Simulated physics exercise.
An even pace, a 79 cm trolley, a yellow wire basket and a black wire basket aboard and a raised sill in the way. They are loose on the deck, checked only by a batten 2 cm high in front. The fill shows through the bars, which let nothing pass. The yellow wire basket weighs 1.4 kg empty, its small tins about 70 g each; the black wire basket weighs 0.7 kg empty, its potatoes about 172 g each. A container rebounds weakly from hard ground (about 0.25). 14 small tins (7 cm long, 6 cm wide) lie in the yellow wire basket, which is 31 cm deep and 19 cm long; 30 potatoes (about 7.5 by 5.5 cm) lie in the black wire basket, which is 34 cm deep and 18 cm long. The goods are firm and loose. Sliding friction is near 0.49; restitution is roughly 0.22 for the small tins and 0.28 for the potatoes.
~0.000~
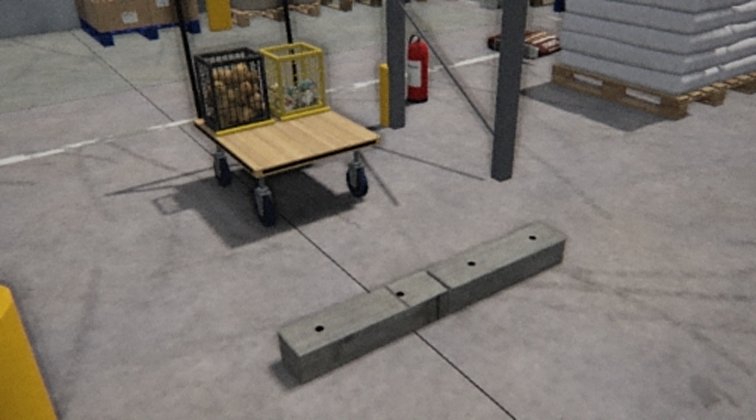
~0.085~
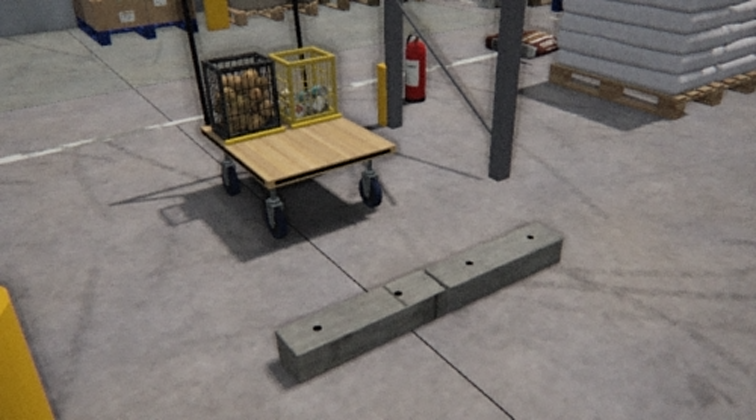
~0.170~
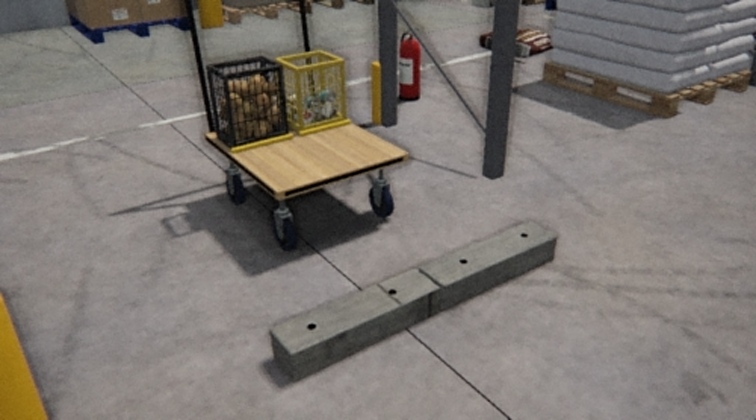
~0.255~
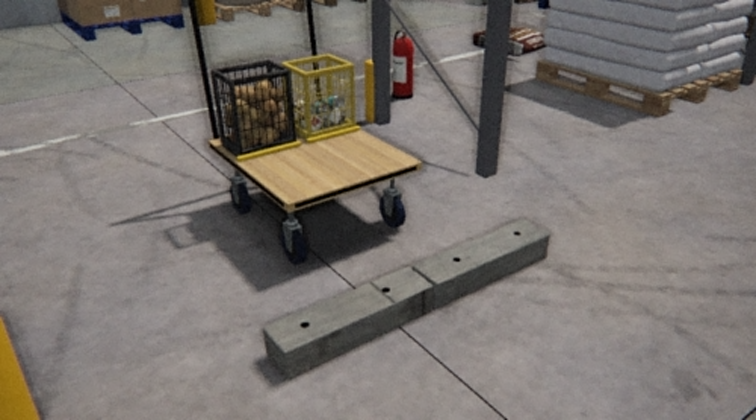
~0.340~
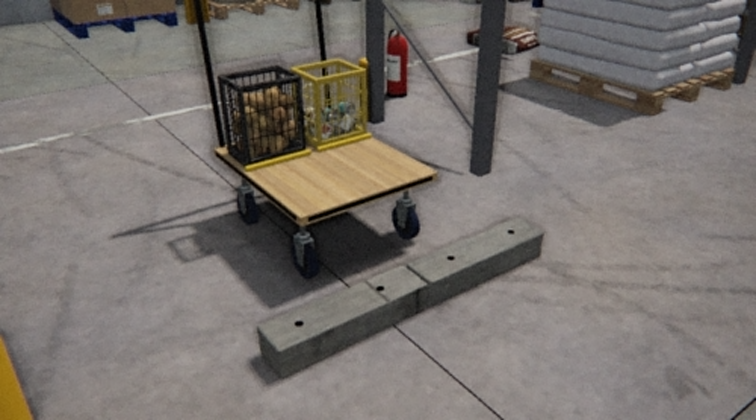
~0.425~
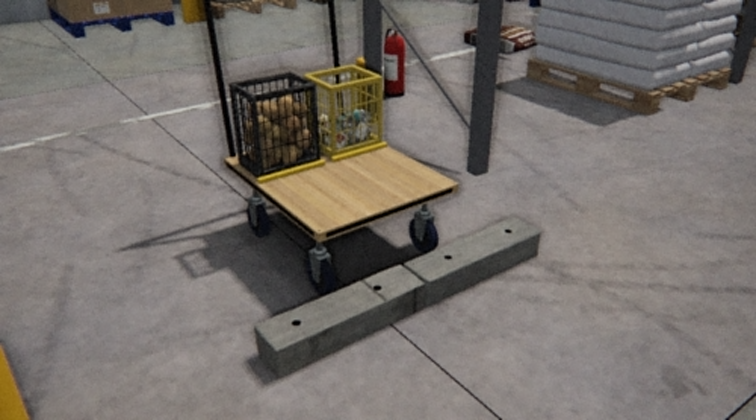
A flatbed cart carrying a black and a yellow wire basket rolls toward a concrete sill.
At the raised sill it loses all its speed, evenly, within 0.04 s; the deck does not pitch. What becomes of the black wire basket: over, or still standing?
It falls over.
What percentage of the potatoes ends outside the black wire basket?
About 25 per cent.
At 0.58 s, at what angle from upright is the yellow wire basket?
About 15°.
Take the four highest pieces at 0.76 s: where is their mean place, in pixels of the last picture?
At about (319, 139).
After 0.46 s, the jolt starts.
After 0.58 s, the yellow wire basket leans 15° with 0 of 14 out and the black wire basket leans 26° with 0 of 30 out.
After 0.76 s, the yellow wire basket leans 8° with 0 of 14 out and the black wire basket leans 70° with 0 of 30 out.
After 1.06 s, the yellow wire basket is upright with 0 of 14 out and the black wire basket is down with 5 of 30 out.
Final count (at 1.50 s), the yellow wire basket is upright with 0 of 14 out and the black wire basket is down with 7 of 30 out. Greatest lean of the black wire basket, 94°.
